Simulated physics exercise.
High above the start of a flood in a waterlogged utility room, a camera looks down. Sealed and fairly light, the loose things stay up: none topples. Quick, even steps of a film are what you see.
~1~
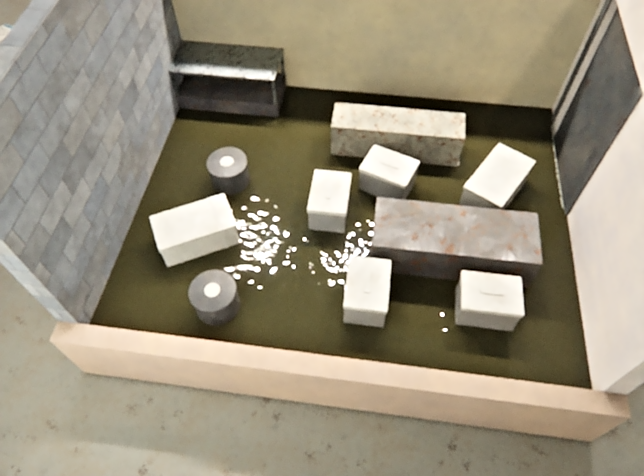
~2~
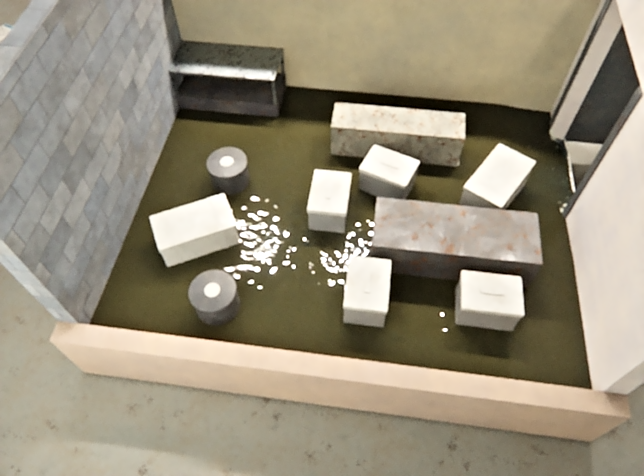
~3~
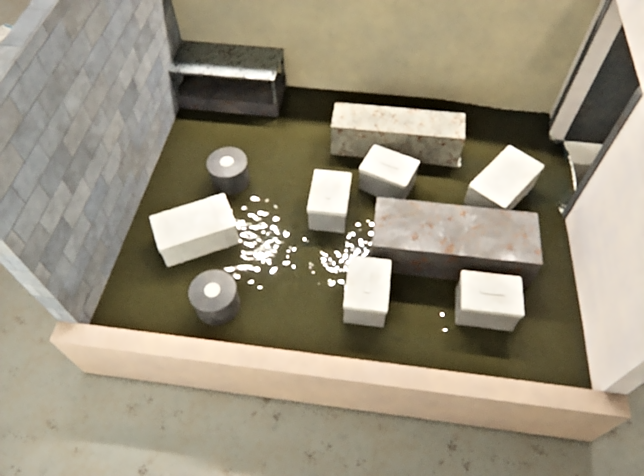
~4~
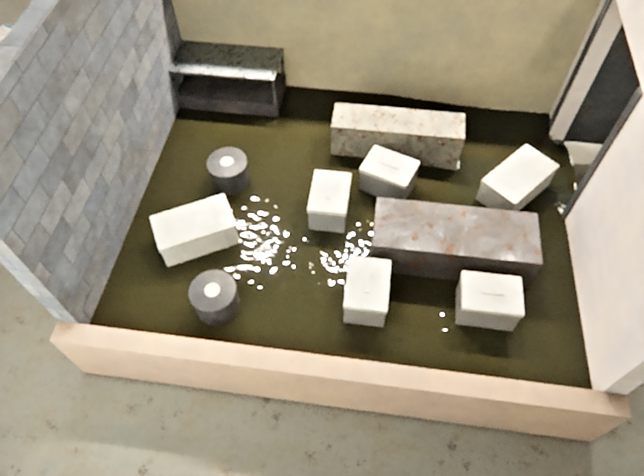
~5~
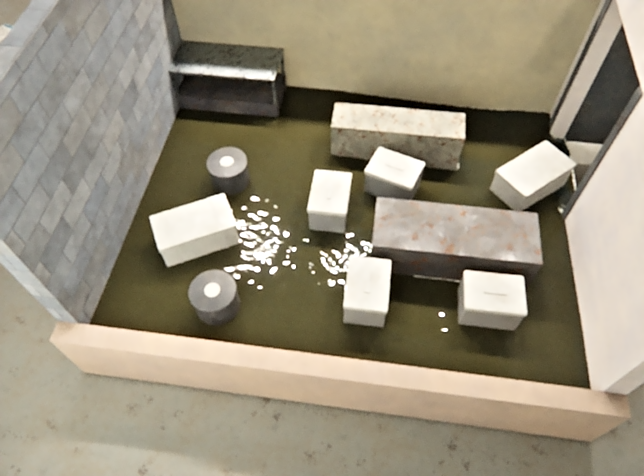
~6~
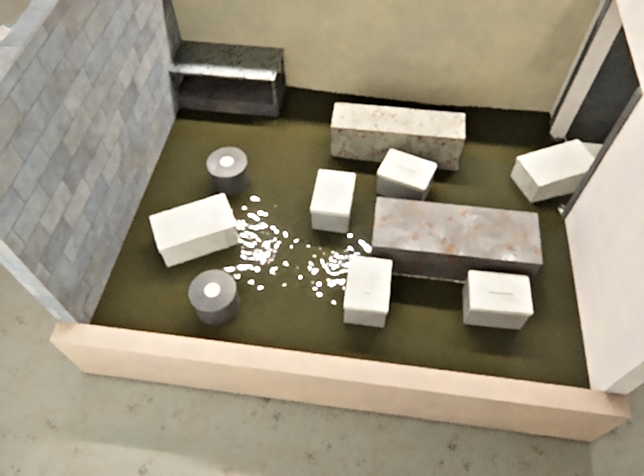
White boxes, long blocks and round drums sat scattered across a dark, waterlogged floor as the box at upper right drifted rightward, turning slightly, and then a few other boxes shifted slightly right.
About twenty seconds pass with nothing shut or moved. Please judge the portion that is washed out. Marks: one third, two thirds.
Lands mid-band.
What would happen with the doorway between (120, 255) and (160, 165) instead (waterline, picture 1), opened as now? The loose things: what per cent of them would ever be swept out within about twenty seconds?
Some 80 per cent of the lot.
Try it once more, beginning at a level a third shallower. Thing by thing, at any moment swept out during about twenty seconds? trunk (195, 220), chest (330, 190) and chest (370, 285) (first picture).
Held back, then escapes, then held back.
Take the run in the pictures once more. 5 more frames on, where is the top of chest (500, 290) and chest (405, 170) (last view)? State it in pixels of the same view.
Expect them at roughly (552, 290) and roughly (504, 165).
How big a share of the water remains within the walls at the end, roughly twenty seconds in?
Roughly 36 percent.
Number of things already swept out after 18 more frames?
The number I arrive at is 3.
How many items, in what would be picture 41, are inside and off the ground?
I make it 5 of them.
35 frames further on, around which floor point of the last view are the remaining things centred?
I'd put it around pixel (389, 235).
A moment on, 1 of 8 are out; 7 afloat.
Next, 3 of 8 are out; 5 afloat.
Later, 3 of 8 are out; 5 afloat.
In the end, 4 of 8 are out; 4 afloat.
